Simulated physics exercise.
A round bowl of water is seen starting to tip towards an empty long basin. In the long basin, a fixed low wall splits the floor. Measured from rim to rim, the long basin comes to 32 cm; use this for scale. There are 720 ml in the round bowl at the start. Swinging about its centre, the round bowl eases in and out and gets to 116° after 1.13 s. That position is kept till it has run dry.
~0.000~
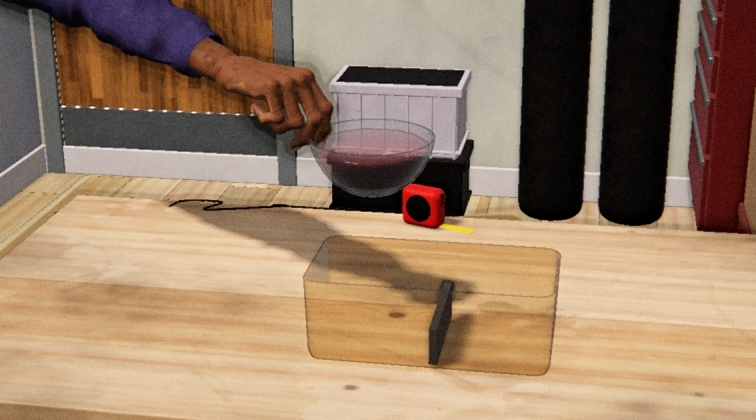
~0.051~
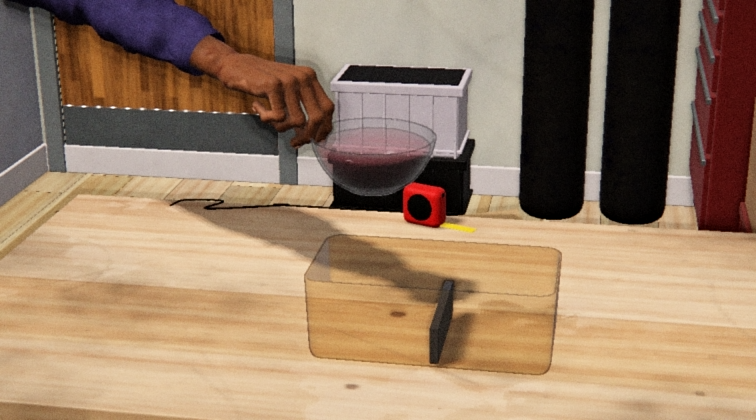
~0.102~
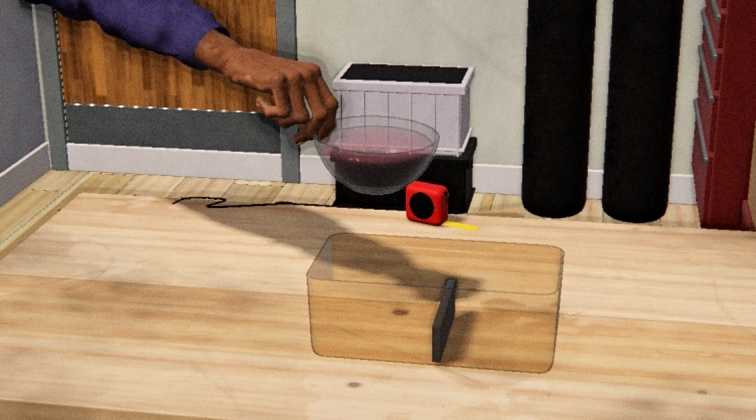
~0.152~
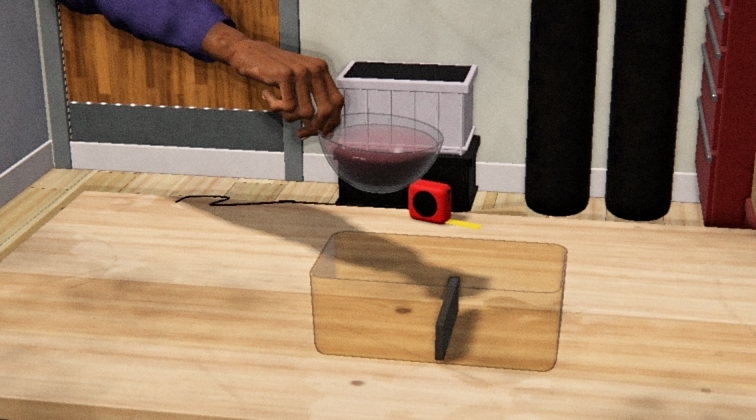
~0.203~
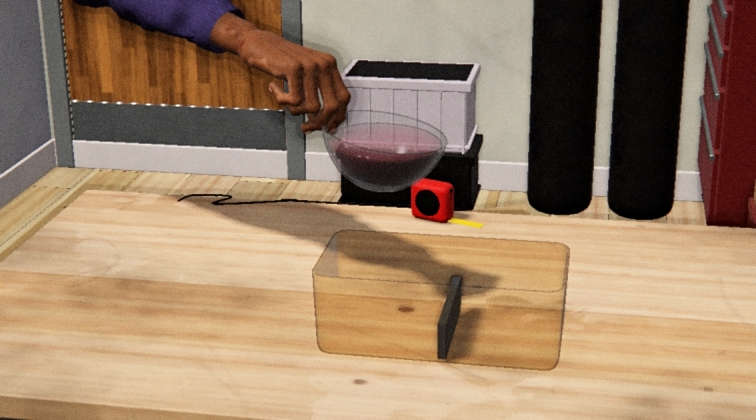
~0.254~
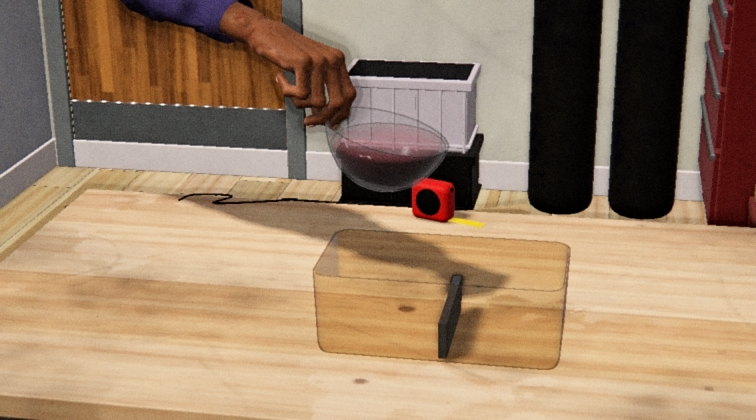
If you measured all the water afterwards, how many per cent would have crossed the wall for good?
Around 89 per cent would have crossed.
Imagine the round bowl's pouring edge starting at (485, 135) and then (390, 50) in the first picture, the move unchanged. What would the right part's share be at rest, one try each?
I'd say 80 percent on the first go, 70 percent on the next.
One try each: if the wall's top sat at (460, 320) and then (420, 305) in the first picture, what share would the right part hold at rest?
70 in a hundred, followed by 95 in a hundred.
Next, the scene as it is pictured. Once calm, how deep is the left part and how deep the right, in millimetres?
Depths: Left near 2 mm, right near 30 mm.
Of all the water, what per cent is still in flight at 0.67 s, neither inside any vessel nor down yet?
It comes to roughly 38 per cent.
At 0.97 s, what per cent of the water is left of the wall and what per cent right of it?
Lab note: Left near 10, right near 88.
Then, 0.67 s in, the tilt is 74° and 25 per cent is still to pour, 0 is left of the wall and 37 right of it.
Then, 0.97 s in, the tilt is 110° and 0 per cent is still to pour, 10 is left of the wall and 89 right of it.
Then, 1.29 s in, the tilt is 116° and 0 per cent is still to pour, 11 is left of the wall and 89 right of it.
Then, 1.63 s in, the tilt is 116° and 0 per cent is still to pour, 11 is left of the wall and 89 right of it.
Finally, 11 per cent lies left of the wall, 89 right of it and 1 outside.
